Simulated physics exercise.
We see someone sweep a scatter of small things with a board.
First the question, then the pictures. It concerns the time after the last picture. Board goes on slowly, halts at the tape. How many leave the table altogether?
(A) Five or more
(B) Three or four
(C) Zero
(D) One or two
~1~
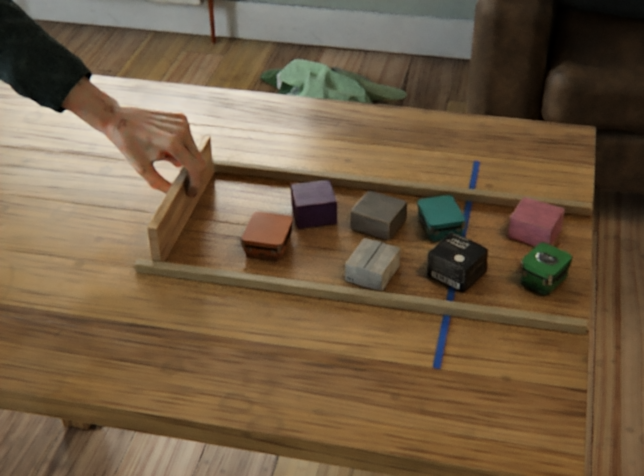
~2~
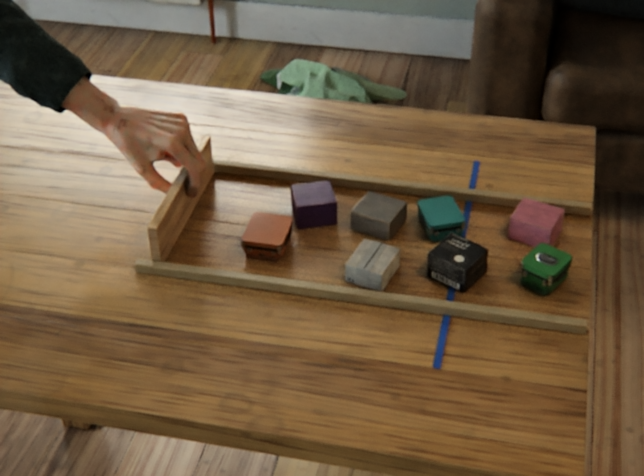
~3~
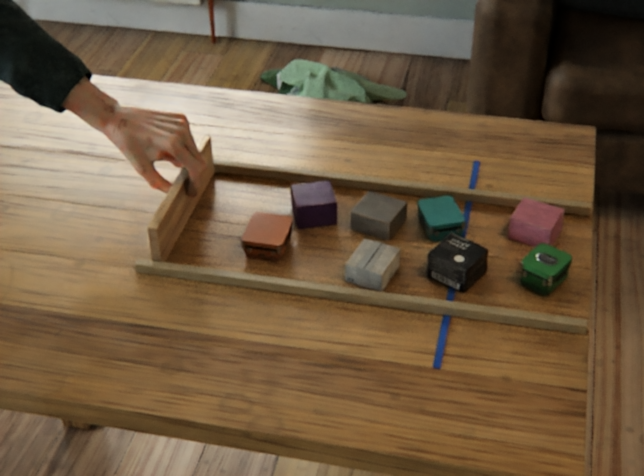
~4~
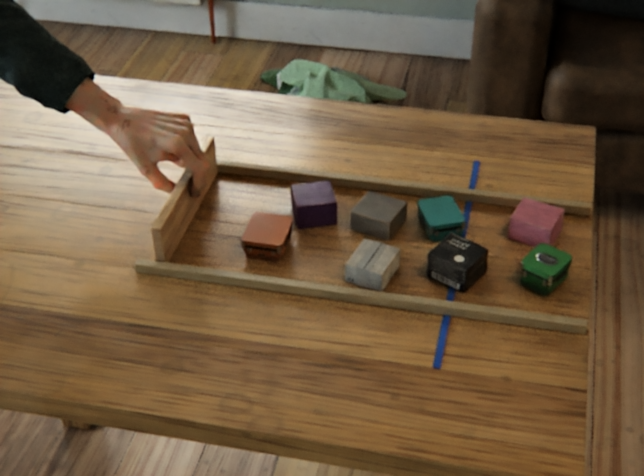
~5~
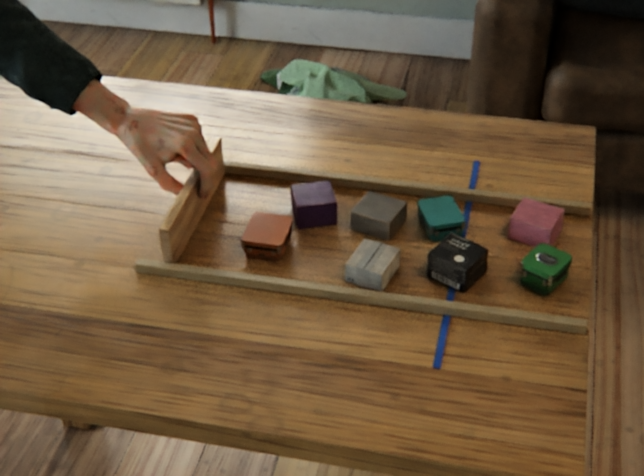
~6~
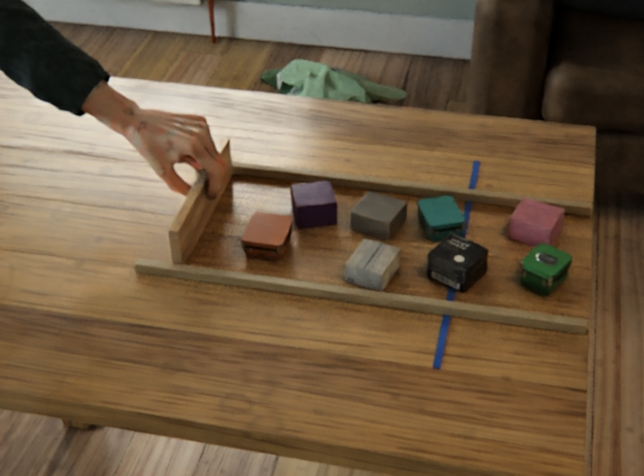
The answer is D.
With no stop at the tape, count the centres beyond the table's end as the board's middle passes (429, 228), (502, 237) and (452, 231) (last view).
The counts are 0, 4 and 2, in that order.
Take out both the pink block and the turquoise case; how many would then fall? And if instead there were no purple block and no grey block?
That makes 1 fallen, then 1 fallen in the other try.
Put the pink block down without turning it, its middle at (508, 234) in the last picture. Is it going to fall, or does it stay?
Starting there, it drops down in the end.
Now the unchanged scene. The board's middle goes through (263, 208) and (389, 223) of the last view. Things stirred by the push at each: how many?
Tally at point one: 1; at point two: 7.
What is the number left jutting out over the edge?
The figure is 0.
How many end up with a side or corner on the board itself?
The count in contact is 2.
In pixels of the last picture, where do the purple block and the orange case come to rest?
Final positions - purple block around (483, 229), orange case around (477, 265).
Soon after, none off yet; green case at rest near (546, 270); pink block at rest near (536, 224); black box at rest near (458, 262).
At rest, the number that fall off is one or two; fallen, pink block and green case.
